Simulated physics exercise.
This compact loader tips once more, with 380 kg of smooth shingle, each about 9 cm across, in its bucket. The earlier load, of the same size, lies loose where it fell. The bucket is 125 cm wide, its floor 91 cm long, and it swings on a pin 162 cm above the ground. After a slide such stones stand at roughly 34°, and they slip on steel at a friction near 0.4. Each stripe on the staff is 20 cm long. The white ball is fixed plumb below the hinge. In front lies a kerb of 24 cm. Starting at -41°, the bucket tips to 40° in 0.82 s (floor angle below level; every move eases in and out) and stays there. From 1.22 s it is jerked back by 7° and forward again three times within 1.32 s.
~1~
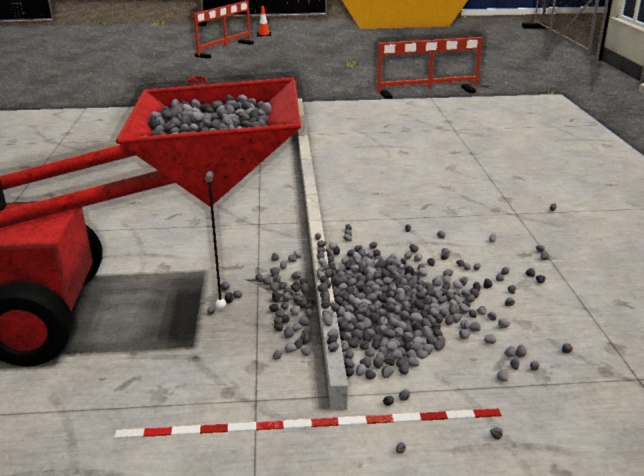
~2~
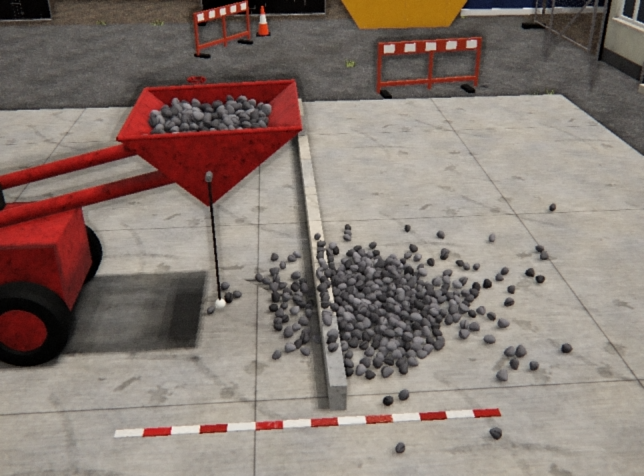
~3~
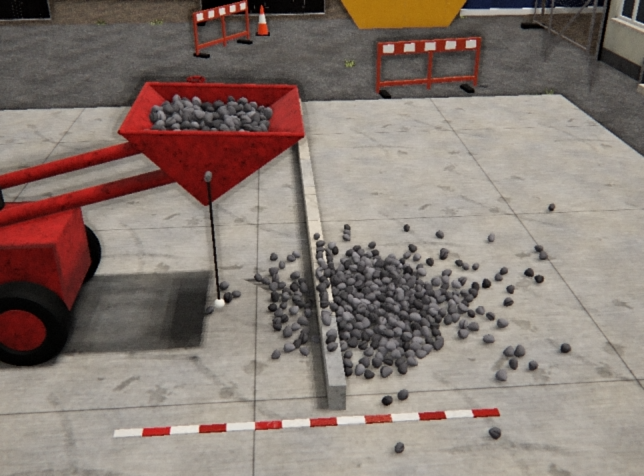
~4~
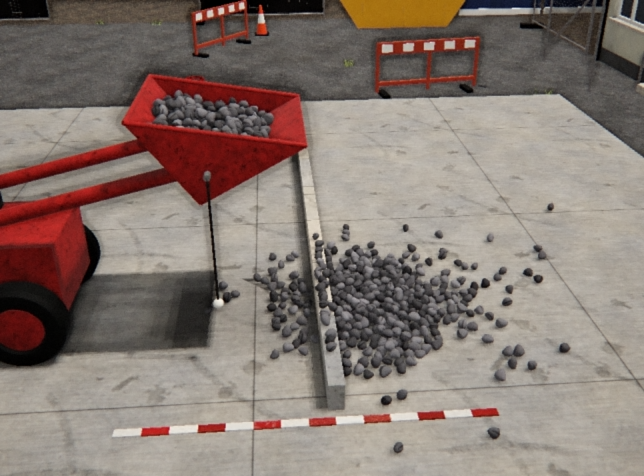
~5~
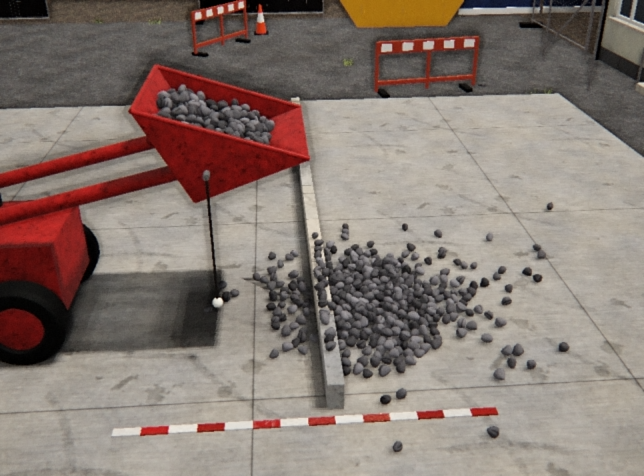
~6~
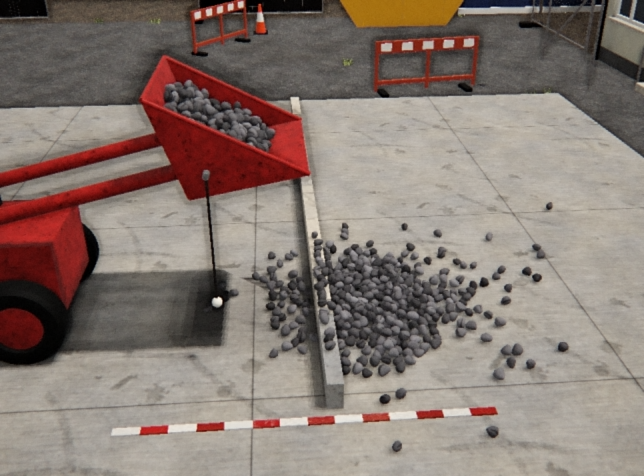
A red loader's bucket, heaped with smooth grey stones, slowly tilts forward at upper left, its right lip dipping and its back edge rising while the stones stay inside. The loader's body and arms stay still on a pale concrete yard, seen from above by a nearly steady camera. A grey kerb crosses a loose stone pile at centre, behind a red-and-white staff, with barriers and a cone beyond.
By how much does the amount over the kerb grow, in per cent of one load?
Some 79 per cent is added.
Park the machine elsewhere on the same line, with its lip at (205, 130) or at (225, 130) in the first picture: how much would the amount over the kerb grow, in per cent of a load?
First some 0, then 5 per cent.
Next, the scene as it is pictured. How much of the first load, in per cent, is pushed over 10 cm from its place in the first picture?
About 25 per cent.
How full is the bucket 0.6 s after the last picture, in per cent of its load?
Roughly 80 per cent is still inside.
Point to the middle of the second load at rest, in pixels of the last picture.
Their middle is at about (361, 294).
Then, 0.3 s after the last picture the floor is at 28°; in per cent of one load, 100 in the bucket, 16 on this side of the kerb, 84 over the kerb; the foremost stones are at (548, 263).
Then, 0.6 s after the last picture the floor is at 40°; in per cent of one load, 78 in the bucket, 38 on this side of the kerb, 84 over the kerb; the foremost stones are at (548, 263).
Then, 2.7 s after the last picture the floor is at 40°; in per cent of one load, 0 in the bucket, 37 on this side of the kerb, 163 over the kerb; the foremost stones are at (565, 279).
Then, 5.4 s after the last picture the floor is at 40°; in per cent of one load, 0 in the bucket, 37 on this side of the kerb, 163 over the kerb; the foremost stones are at (565, 279). Net gain over the kerb, 79.
